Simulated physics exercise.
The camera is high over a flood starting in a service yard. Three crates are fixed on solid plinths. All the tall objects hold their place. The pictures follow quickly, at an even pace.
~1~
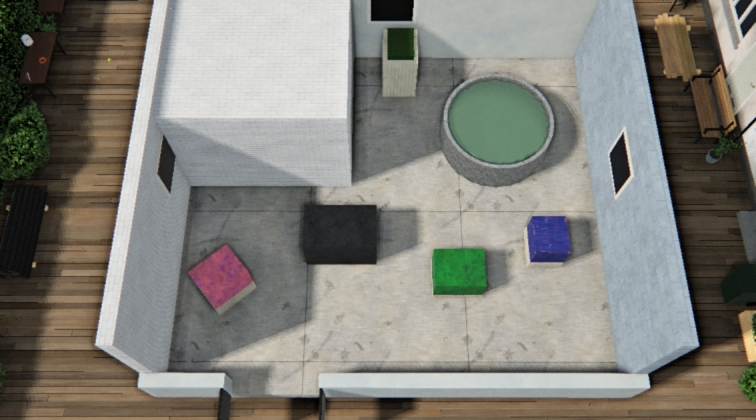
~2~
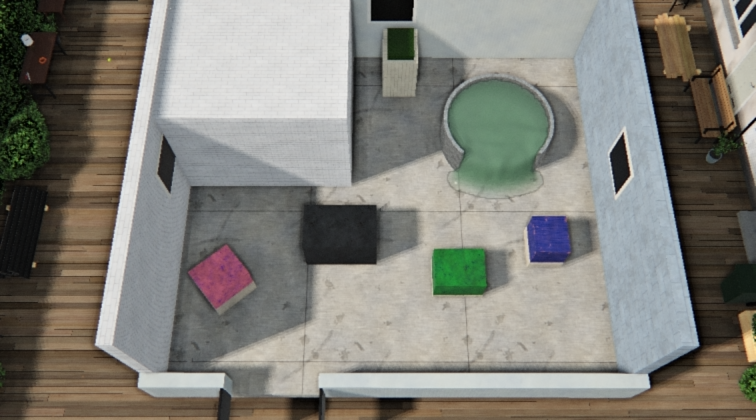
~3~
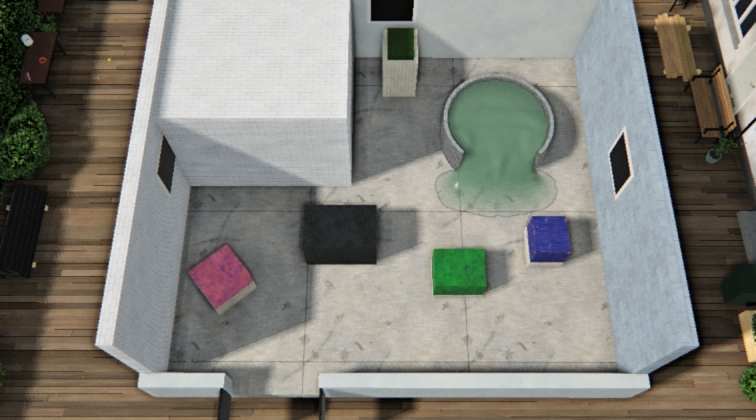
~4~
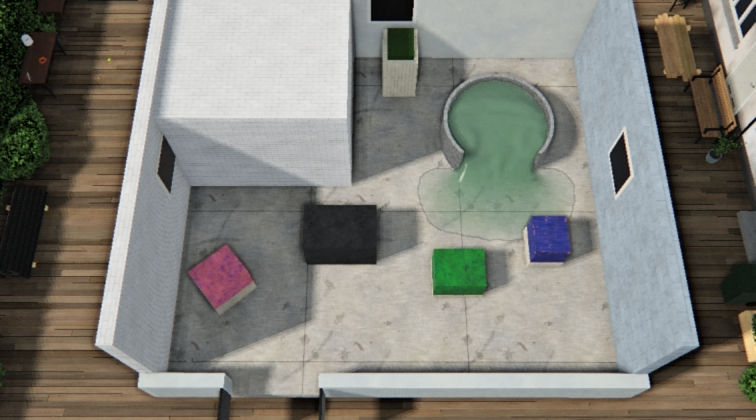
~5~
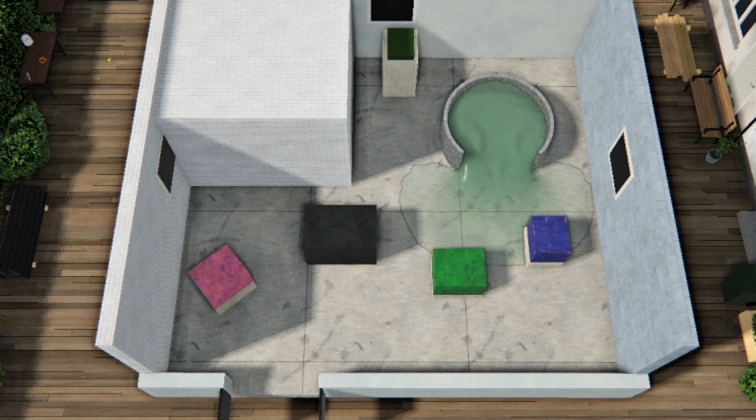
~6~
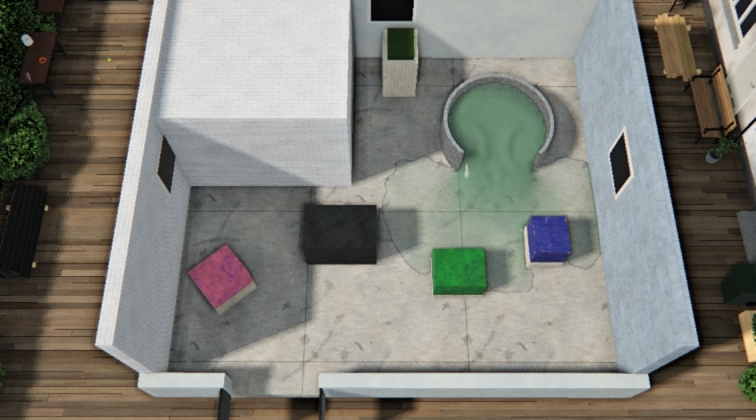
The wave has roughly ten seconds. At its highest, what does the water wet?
In the end: The blue crate is soaked; the green crate is soaked; the pink crate keeps dry.
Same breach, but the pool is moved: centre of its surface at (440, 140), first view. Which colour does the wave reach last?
The one in pink.
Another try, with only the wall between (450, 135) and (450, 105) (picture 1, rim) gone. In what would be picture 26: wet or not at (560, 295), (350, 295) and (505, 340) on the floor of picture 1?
In that order: Clear, clear, free of water.
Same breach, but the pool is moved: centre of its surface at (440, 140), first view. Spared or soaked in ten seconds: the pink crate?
My reading: The pink crate is spared.
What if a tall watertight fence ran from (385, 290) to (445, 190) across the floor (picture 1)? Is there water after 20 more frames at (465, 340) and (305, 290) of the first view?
In that order: Wet, not flooded.
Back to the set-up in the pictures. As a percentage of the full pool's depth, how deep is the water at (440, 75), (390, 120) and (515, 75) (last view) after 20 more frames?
Roughly 0, 2 and 2 per cent, in turn.
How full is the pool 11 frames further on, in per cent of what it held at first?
Roughly 32 per cent.
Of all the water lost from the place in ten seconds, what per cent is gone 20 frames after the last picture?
About 20 per cent.
A moment on, water covers 30 % of the floor; the blue crate water round its plinth, the green crate water round its plinth, the pink crate not reached.
Next, water covers 45 % of the floor; the blue crate water round its plinth, the green crate water round its plinth, the pink crate not reached.
Then, water covers 65 % of the floor; the blue crate water round its plinth, the green crate water round its plinth, the pink crate water round its plinth.
Later, water covers 90 % of the floor; the blue crate water round its plinth, the green crate water round its plinth, the pink crate water round its plinth.
In the end, water covers 100 % of the floor; the blue crate was topped, the green crate was topped, the pink crate stayed above the water.
